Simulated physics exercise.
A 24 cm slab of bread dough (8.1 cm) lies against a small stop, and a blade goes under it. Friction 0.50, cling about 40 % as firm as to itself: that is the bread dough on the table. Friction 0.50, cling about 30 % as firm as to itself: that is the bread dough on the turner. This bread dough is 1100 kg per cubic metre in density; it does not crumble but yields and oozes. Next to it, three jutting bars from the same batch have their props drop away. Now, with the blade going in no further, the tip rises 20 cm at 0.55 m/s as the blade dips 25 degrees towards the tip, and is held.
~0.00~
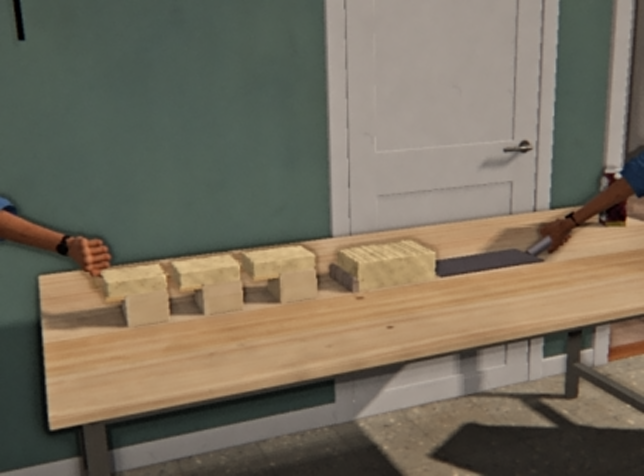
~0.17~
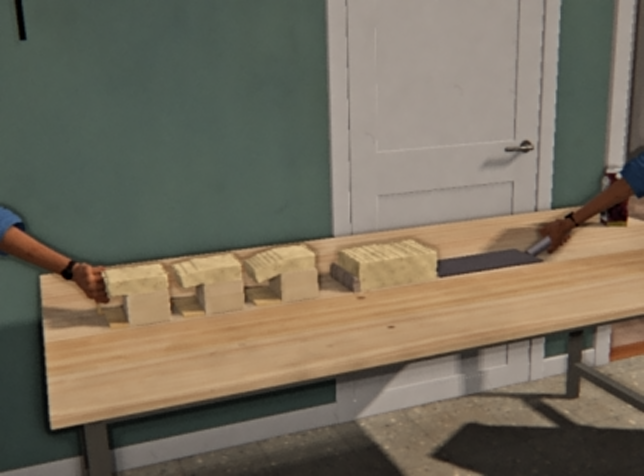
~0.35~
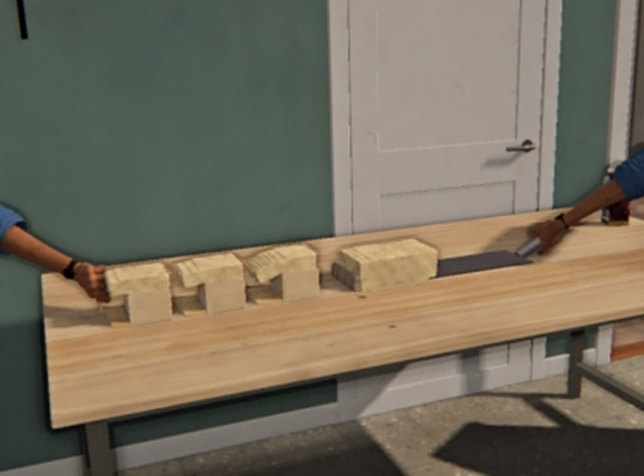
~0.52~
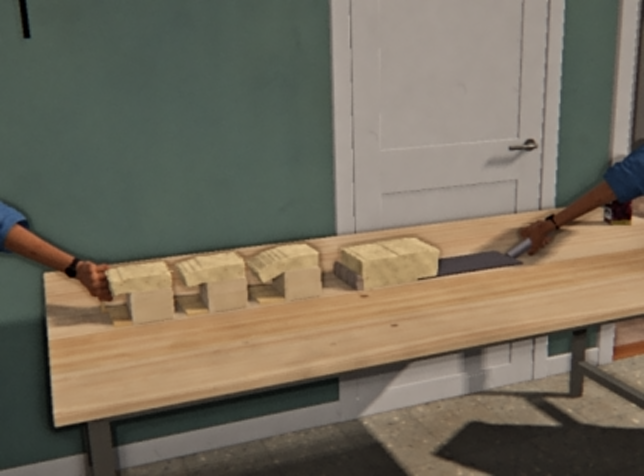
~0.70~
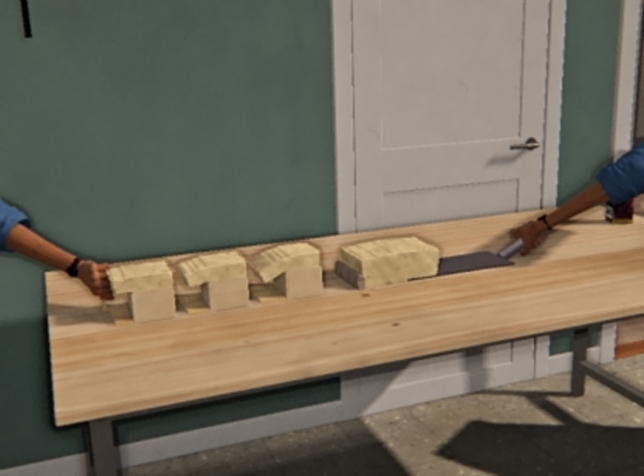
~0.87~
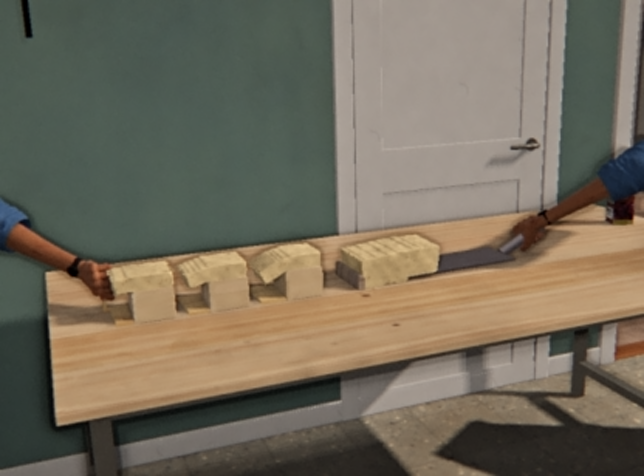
A hand on the right slid a dark flat blade leftward under a pale slab of dough on a wooden table, while three smaller blocks beside another hand sagged slightly at their overhanging ends.
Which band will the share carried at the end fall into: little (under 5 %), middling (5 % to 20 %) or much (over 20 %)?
Much.
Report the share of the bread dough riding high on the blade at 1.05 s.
Some 35 in a hundred.
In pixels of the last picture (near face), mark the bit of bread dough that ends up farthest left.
You'll find it close to (341, 228).
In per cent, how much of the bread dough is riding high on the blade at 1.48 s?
It should be near 35 per cent.
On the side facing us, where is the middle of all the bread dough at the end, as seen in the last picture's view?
The middle is near (371, 253) in that view.
After 1.05 s, the tip is 10 cm up.
After 1.27 s, the tip is 20 cm up and 38 % is riding high on the blade.
After 1.48 s, the tip is 20 cm up and 35 % is riding high on the blade.
After 1.69 s, the tip is 20 cm up and 34 % is riding high on the blade.
After 2.50 s, at the end, the tip is 20 cm up and 32 % is riding high on the blade.
